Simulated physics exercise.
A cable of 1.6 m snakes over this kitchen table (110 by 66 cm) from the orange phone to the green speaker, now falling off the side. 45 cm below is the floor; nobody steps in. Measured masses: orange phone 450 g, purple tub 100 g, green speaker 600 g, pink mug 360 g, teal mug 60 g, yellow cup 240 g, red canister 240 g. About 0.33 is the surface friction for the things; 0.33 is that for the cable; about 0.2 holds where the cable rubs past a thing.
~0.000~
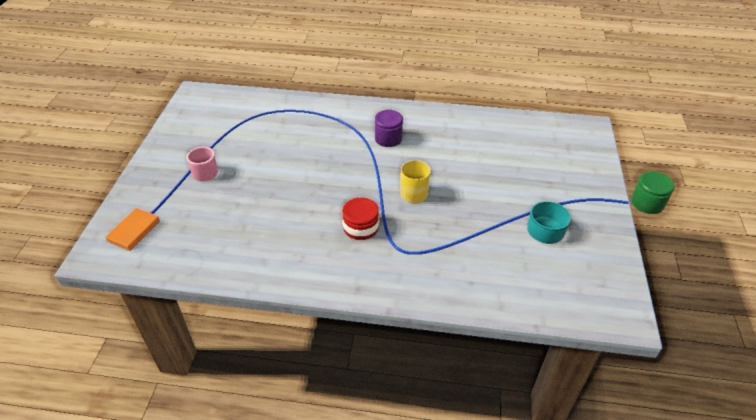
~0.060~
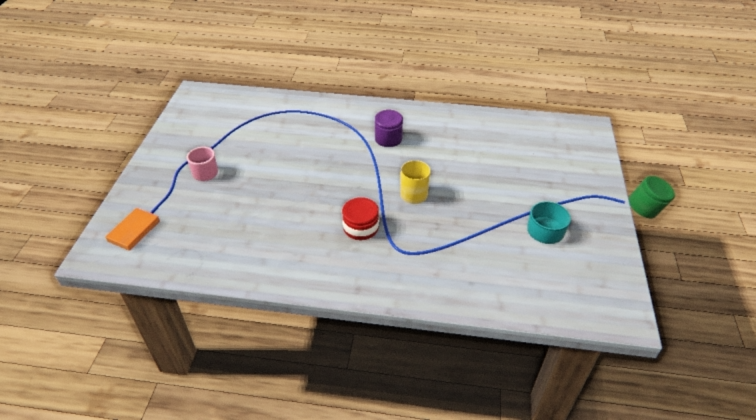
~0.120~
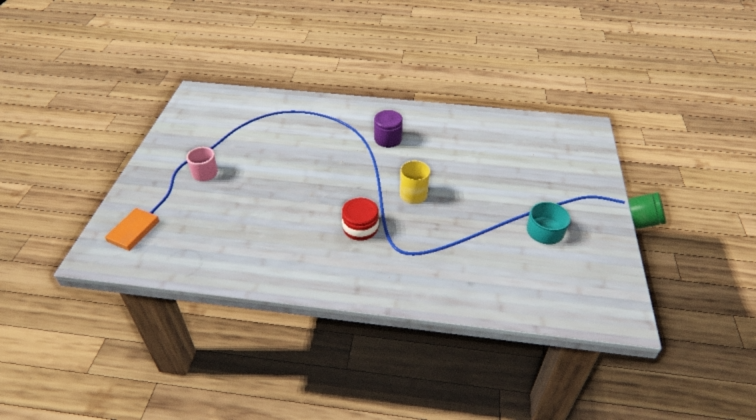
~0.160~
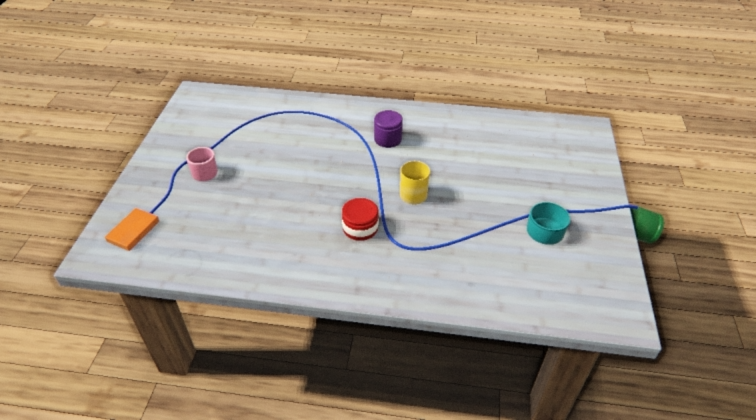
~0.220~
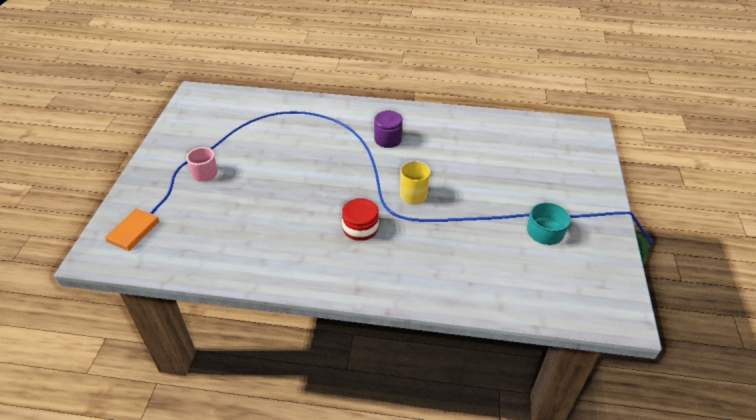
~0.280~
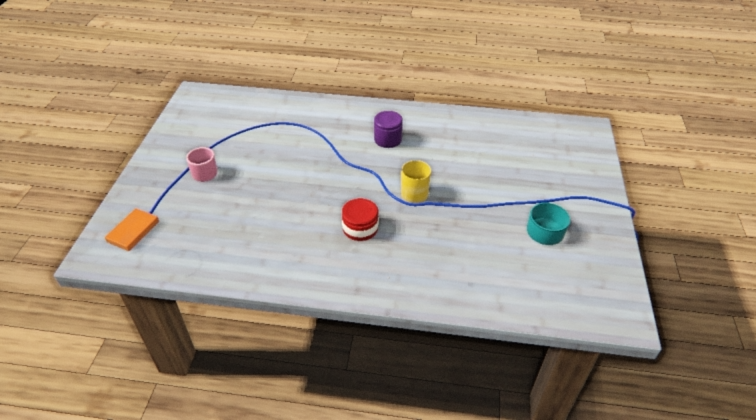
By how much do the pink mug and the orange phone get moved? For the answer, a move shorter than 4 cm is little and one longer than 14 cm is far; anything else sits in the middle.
As I see it, the pink mug stays almost put, the orange phone stays almost put.
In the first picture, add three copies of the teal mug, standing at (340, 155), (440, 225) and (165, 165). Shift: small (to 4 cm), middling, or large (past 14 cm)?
In turn, the three show a lot of movement, a lot of movement and only a little movement.
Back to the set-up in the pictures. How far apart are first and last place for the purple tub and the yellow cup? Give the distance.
Final offset from start: Purple tub = 0 cm, yellow cup = 0 cm.
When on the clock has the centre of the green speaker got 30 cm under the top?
At about 0.32 s.
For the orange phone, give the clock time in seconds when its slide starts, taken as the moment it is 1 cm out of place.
Orange phone: Never.
At 0.5 s, the cable's tail end at (150, 215); green speaker over the edge.
At 0.7 s, the cable's tail end at (150, 215); green speaker over the edge.
At 1.0 s, the cable's tail end at (150, 215); green speaker over the edge.
At 1.2 s, the cable's tail end at (150, 215); green speaker over the edge.
At 2.4 s, the cable's tail end at (150, 215); pink mug 1 cm off its start at (200, 158), orange phone 0 cm off its start at (132, 226), green speaker over the edge.
